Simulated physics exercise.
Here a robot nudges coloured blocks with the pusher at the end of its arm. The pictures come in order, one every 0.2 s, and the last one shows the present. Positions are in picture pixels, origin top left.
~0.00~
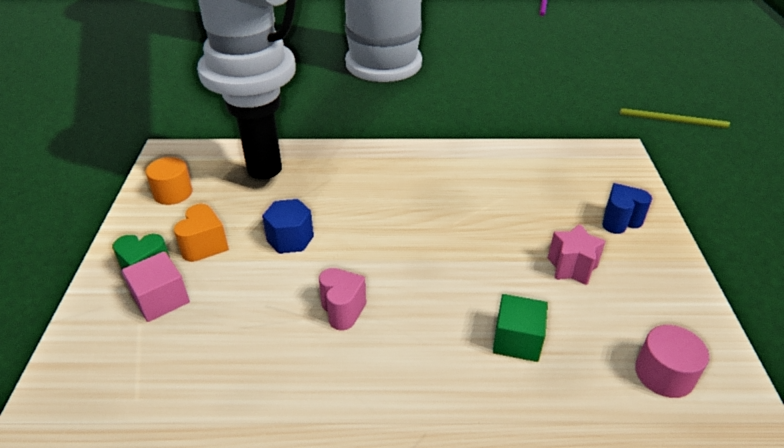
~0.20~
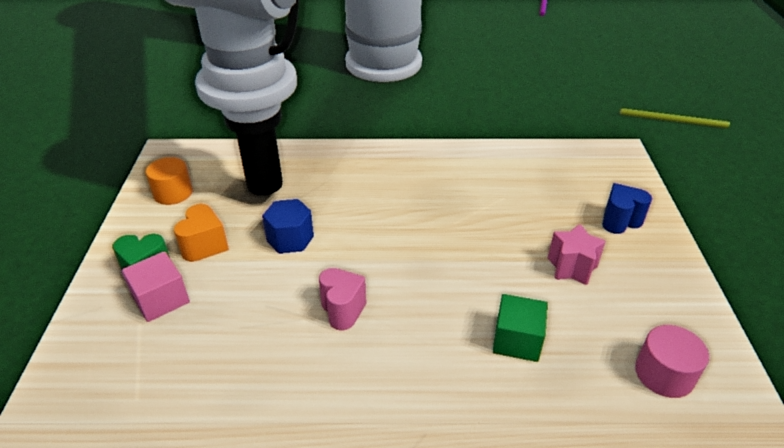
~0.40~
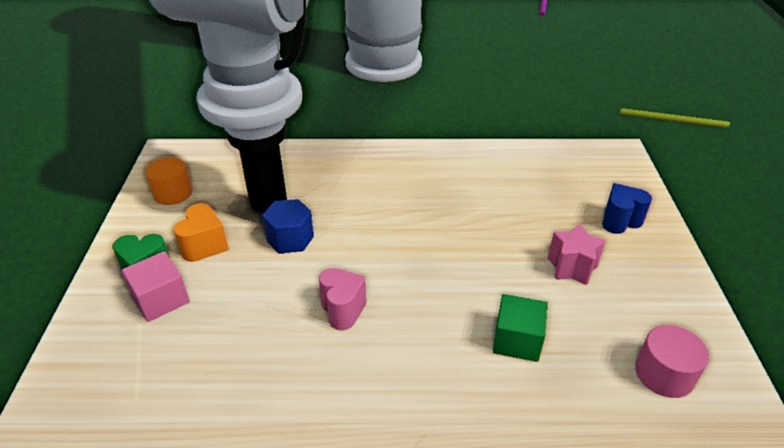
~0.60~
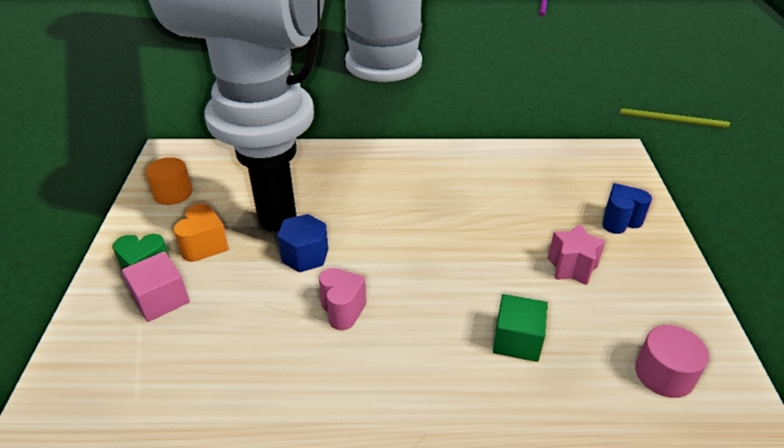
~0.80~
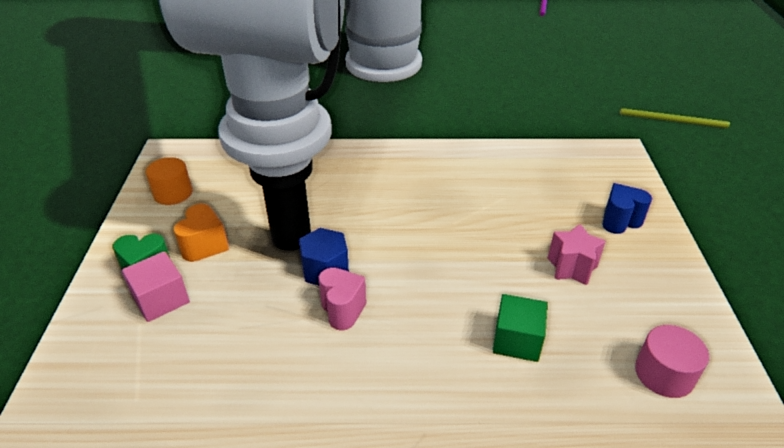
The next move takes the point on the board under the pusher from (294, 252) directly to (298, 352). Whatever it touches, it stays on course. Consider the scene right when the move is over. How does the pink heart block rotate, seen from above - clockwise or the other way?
Clockwise, from overhead.
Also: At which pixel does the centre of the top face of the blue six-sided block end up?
The middle of the upper face of the blue six-sided block will lie at about (338, 256) in the picture.
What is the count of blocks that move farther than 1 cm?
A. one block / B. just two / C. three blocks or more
B
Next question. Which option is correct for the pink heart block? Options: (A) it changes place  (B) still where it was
The one that fits is A, it changes place.
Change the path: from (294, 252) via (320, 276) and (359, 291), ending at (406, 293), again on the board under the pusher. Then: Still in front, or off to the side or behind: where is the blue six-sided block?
Final position: Ahead.
The first path, step by step. One third of the way, pusher (294, 268); blue six-sided block (337, 255), turned 50° anticlockwise; pink heart block (349, 291), turned 15° clockwise.
Two thirds of the way, pusher (295, 301); blue six-sided block (338, 256), turned 55° anticlockwise; pink heart block (351, 293), turned 20° clockwise.
At the end, pusher (296, 337); orange heart block unmoved; blue six-sided block (338, 256), turned 55° anticlockwise; pink heart block (351, 293), turned 20° clockwise.
